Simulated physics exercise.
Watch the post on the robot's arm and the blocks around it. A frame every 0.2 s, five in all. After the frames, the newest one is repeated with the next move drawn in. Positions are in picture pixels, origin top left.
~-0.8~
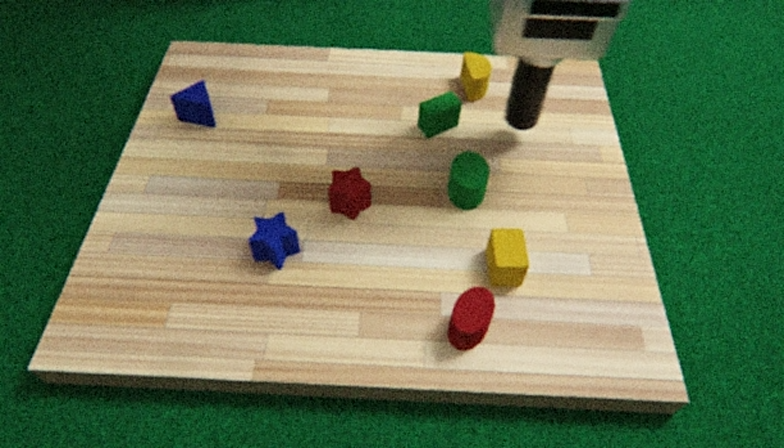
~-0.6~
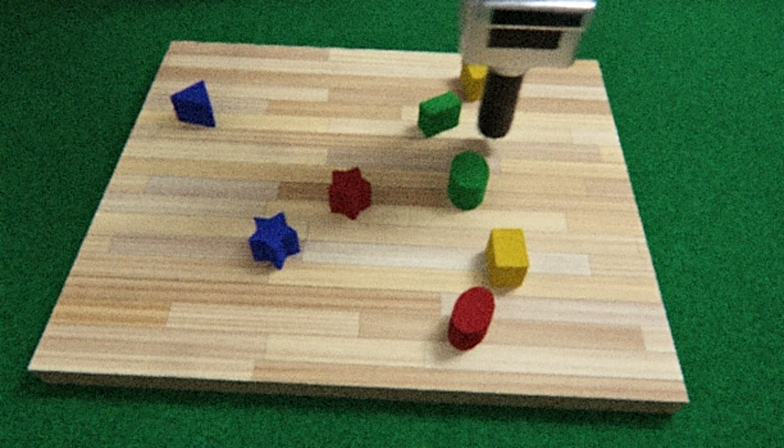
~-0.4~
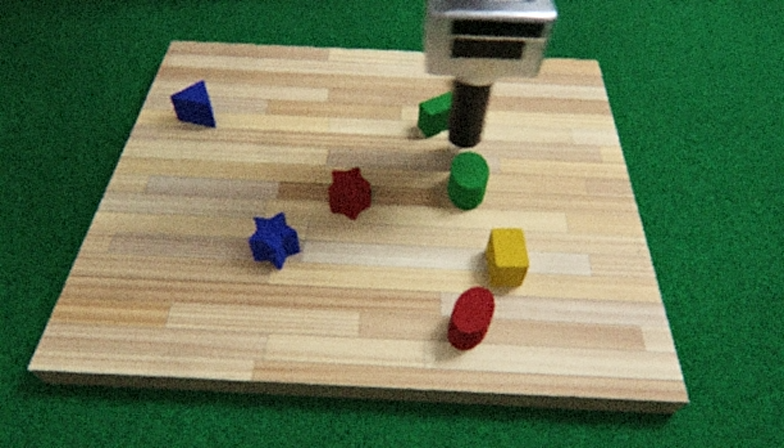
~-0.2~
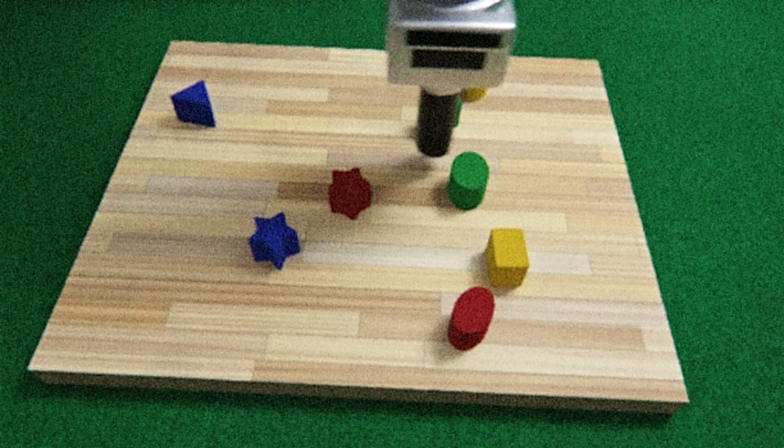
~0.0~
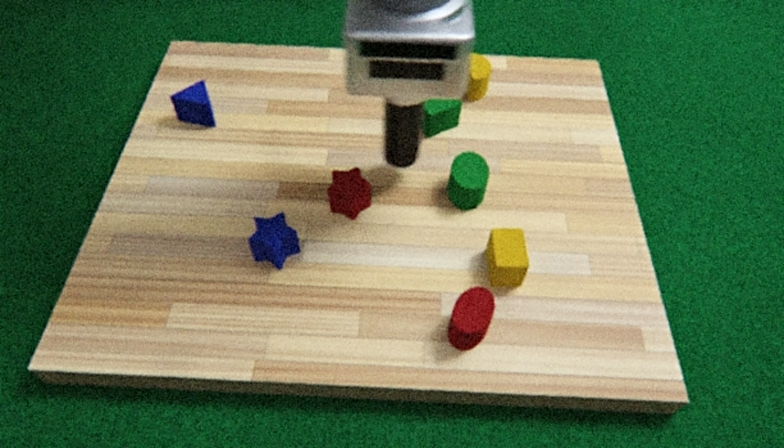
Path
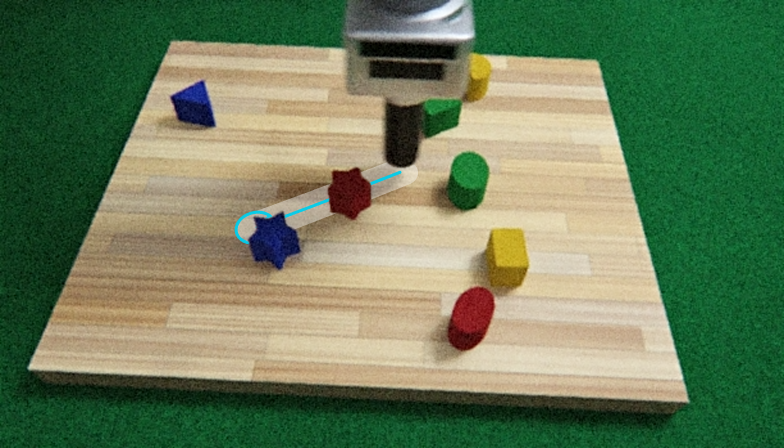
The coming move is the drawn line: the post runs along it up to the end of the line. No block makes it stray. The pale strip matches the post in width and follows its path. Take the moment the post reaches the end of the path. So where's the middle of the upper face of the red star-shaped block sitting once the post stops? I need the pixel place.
It comes to (291, 222).
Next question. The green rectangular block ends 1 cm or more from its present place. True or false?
False.
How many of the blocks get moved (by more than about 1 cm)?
My best guess is that a pair of blocks move over 1 cm.
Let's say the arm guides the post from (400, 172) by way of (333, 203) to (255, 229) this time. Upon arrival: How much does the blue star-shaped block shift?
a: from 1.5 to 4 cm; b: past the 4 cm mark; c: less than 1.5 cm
Option b.
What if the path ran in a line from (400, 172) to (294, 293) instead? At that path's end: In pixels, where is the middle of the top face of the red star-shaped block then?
When the path ends, it will be at (310, 201).
Path on the board, from (400, 172) directly to (256, 227).
On the path given first. One third of the way, post (354, 173); red star-shaped block (333, 190), turned 25° anticlockwise.
Two thirds of the way, post (303, 192); blue star-shaped block (266, 233), turned 15° anticlockwise; red star-shaped block (299, 215), turned 60° anticlockwise.
At the end, post (251, 211); blue star-shaped block (260, 243); red star-shaped block (291, 222), turned 95° anticlockwise; green rectangular block in place; green elliptical block in place.
